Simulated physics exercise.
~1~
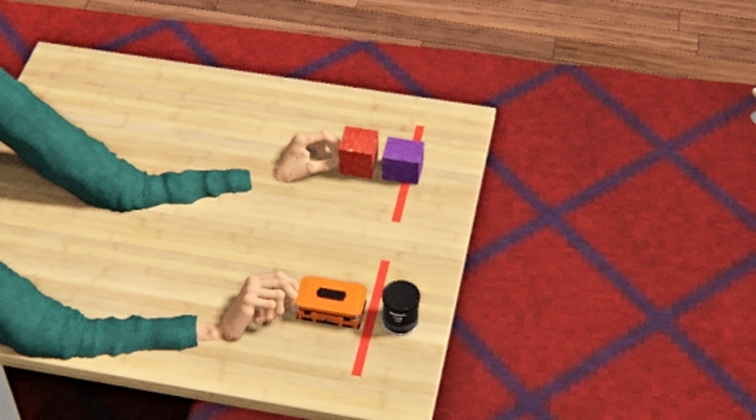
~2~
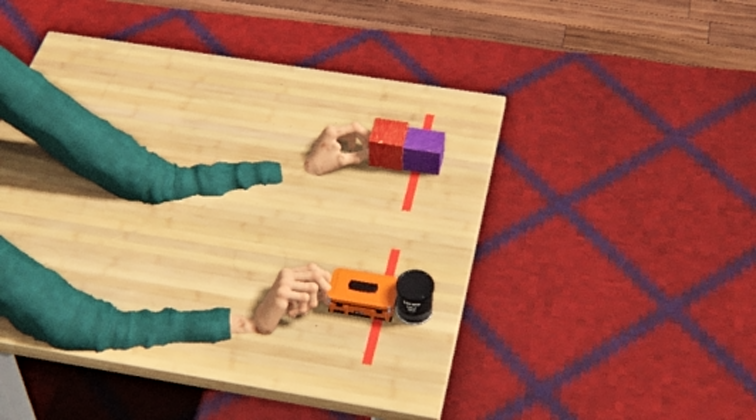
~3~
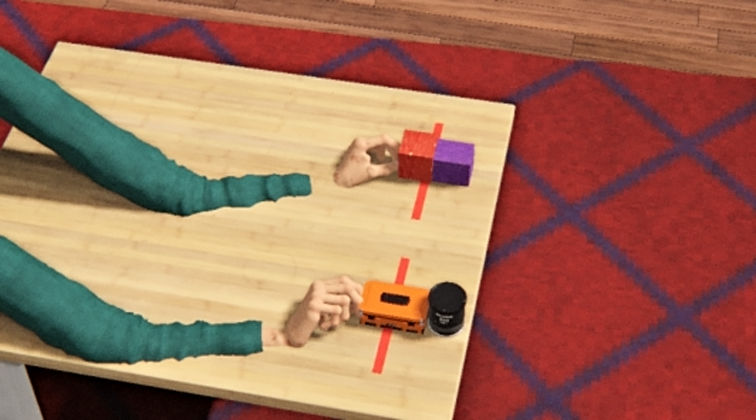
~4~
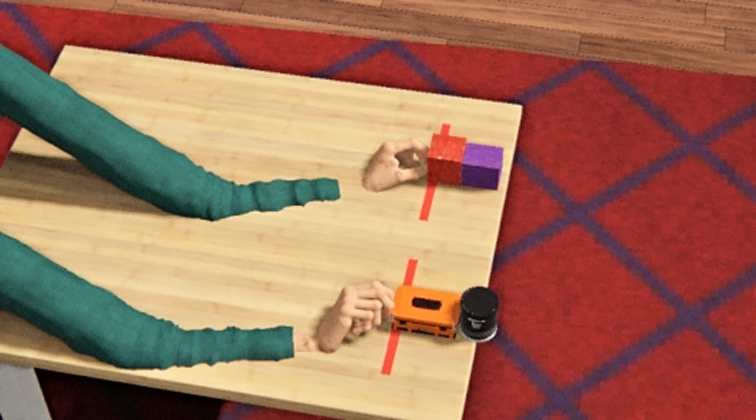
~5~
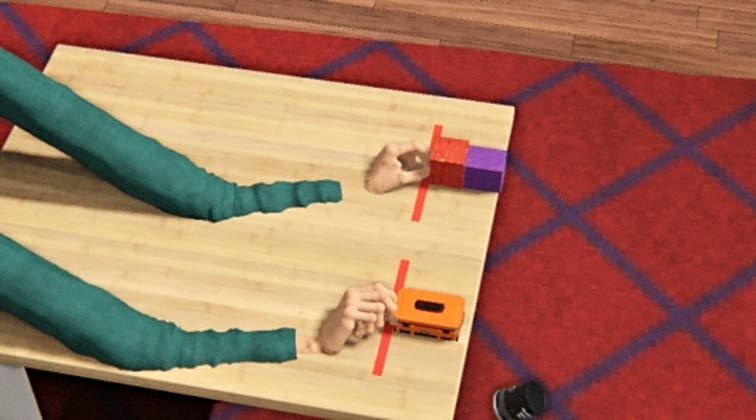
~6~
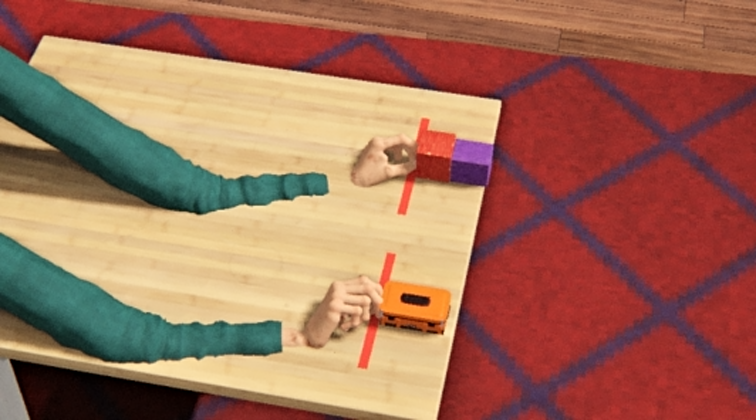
A black tin toppled off the end of a wooden table after two hands in teal sleeves slowly pushed an orange case against it and a red block against a purple block, which stayed on the table near the edge.
